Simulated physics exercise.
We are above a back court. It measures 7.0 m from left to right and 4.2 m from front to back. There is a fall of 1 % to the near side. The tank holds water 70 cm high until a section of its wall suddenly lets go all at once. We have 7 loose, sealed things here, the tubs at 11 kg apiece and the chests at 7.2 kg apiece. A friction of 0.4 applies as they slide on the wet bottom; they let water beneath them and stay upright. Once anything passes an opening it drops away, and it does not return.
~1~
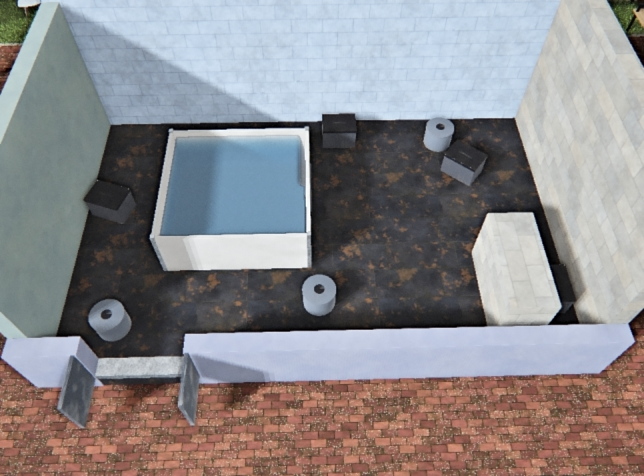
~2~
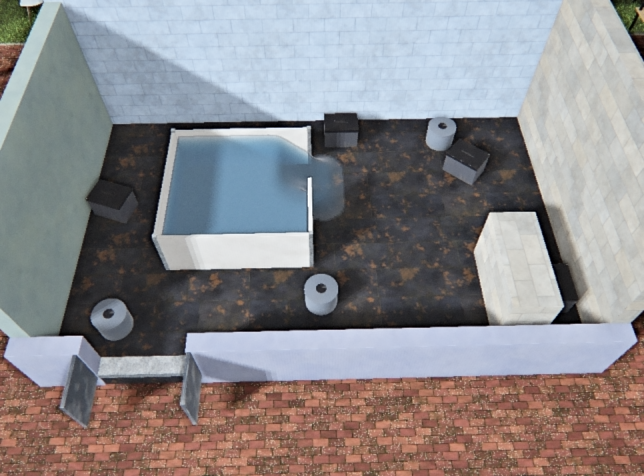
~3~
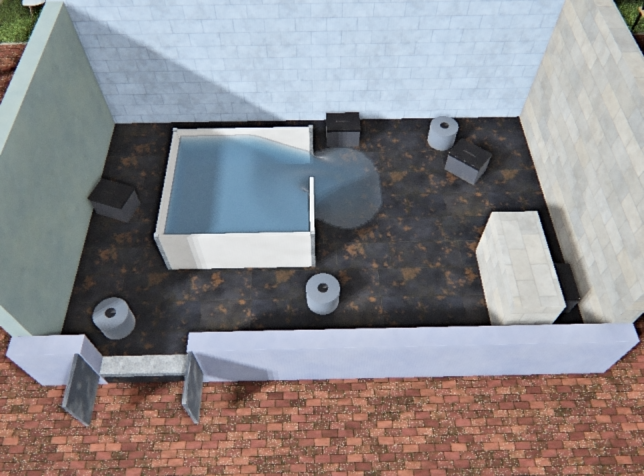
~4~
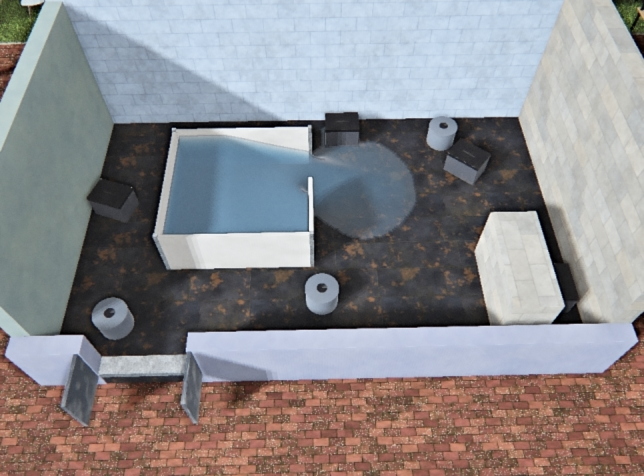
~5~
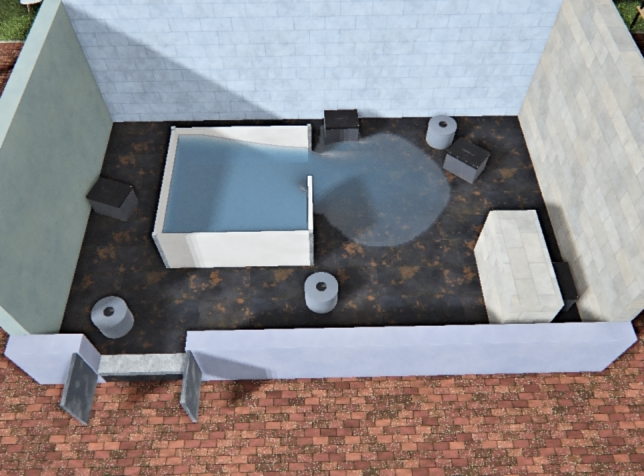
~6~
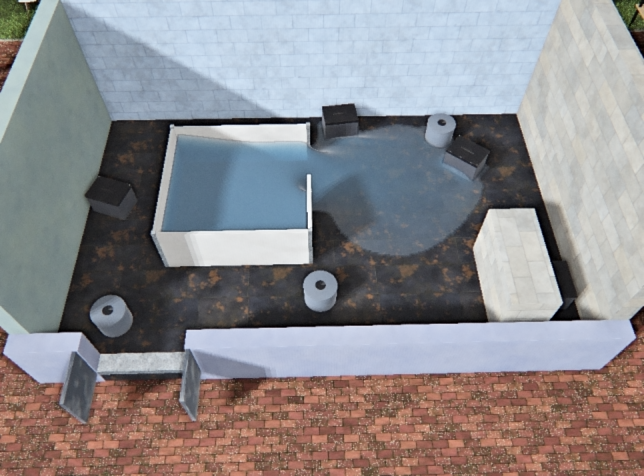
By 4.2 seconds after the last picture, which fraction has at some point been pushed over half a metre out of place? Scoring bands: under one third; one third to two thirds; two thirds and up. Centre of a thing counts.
Somewhere around half, from a third to just below two thirds.
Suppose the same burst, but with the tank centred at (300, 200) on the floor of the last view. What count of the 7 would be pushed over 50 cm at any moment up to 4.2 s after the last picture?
3.
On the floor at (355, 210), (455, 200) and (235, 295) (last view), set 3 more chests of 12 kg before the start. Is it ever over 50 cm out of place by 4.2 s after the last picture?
In order: Beyond it, beyond it, within it.
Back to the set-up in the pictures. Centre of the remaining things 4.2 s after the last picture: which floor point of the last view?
The centre sits near (334, 243).
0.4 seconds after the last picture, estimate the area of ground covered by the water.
Roughly 12 m2.
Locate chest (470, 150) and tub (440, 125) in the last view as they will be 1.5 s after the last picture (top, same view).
Approx. (530, 120); approx. (503, 98).
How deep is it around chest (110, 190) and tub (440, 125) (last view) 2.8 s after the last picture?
Close to 0 and 21 centimetres.
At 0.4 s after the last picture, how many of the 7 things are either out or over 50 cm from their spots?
Result: 1.
Then, 0.4 s after the last picture 1 of 7 are over 50 cm from their spots; 0 afloat.
Then, 1.5 s after the last picture 2 of 7 are over 50 cm from their spots; 2 afloat.
Then, 2.8 s after the last picture 2 of 7 are over 50 cm from their spots; 3 afloat.
Then, 4.2 s after the last picture 3 of 7 are over 50 cm from their spots, and 3 have been at some point; 3 afloat.
